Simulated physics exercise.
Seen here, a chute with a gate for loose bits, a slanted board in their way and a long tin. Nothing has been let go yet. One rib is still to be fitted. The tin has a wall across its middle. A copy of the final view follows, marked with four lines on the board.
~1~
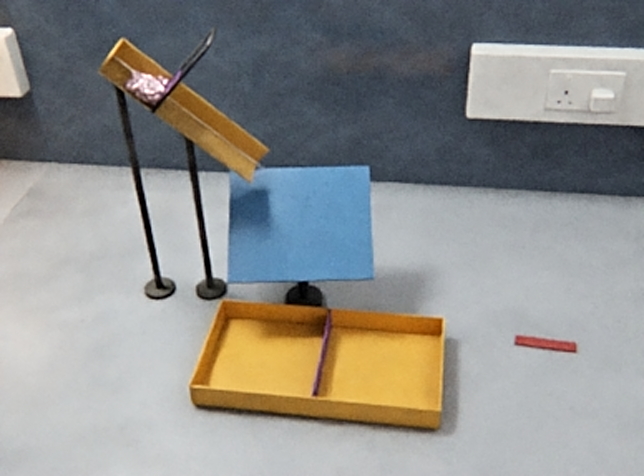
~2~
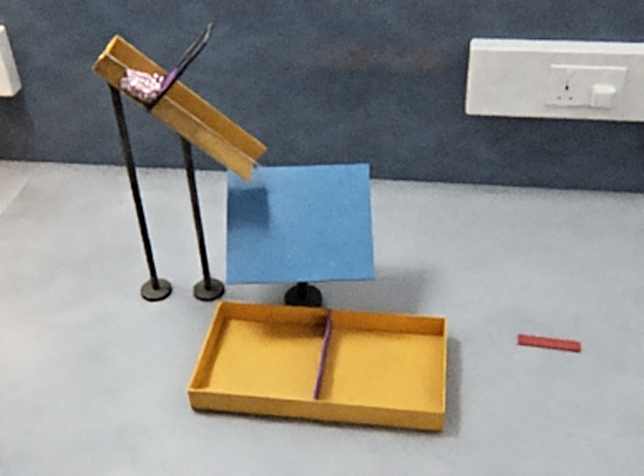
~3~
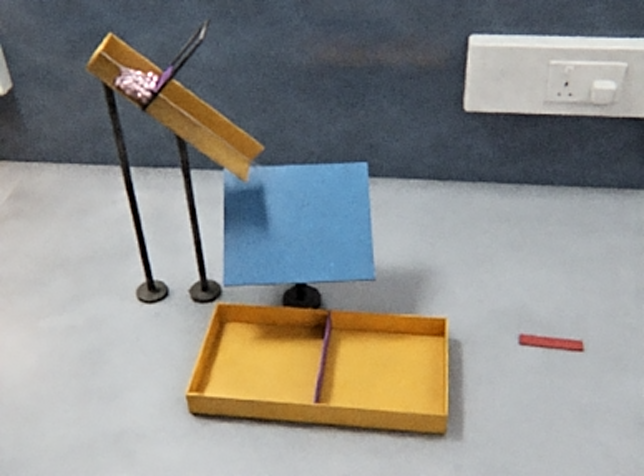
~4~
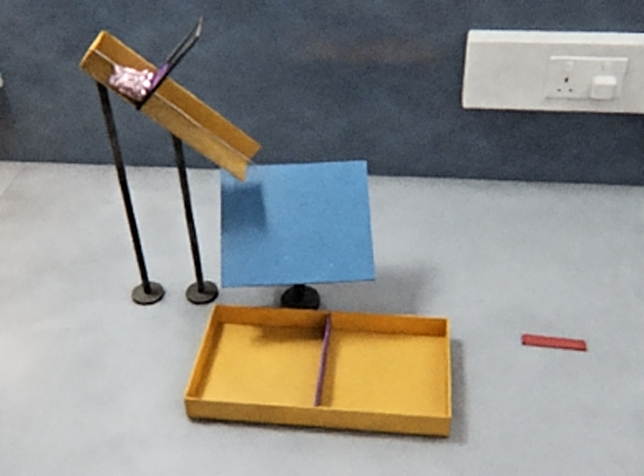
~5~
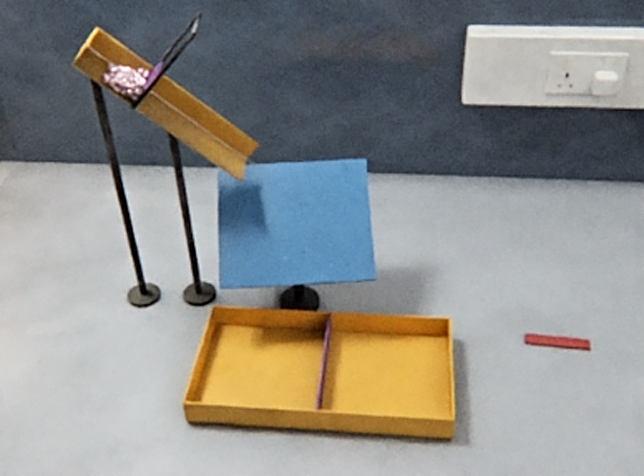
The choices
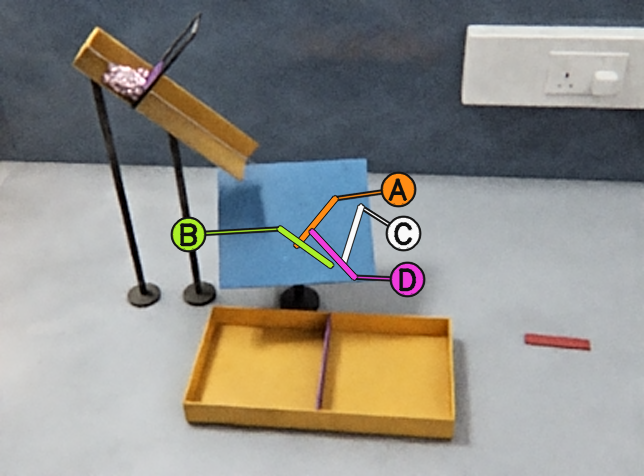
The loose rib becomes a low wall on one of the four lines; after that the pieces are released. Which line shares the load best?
Choose C.
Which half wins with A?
More lands on the left.
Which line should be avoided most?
That is line B.
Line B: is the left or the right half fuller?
Right.
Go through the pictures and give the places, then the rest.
Load behind the gate at (152, 84), sugar pearls; lip of the chute at (253, 174), sloping fairly steeply, in the first picture.
Middle of the board at (299, 222), tilted fairly steeply; middle of its low edge at (300, 281); of its high edge at (298, 166), in the second picture.
Front corners of the tin at (186, 394) and (447, 415); front end of its middle wall at (314, 404); gate still shut at (165, 78), in the third picture.
Middle of the load at (136, 79); lip at (246, 172), in the fourth picture.
Middle of the load at (131, 77); lip at (243, 171), in the fifth picture.
On the marked copy, line A from (335, 198) to (296, 245); line B from (280, 228) to (330, 265); line C from (361, 206) to (343, 263); line D from (312, 231) to (354, 277).
Choosing A, of what is caught, most in the left half, a small part in the right.
Choosing B, of what is caught, a stray few in the left half, nearly all in the right.
Choosing C, of what is caught, about half in the left half, about half in the right.
Choosing D, of what is caught, about a quarter in the left half, most in the right.
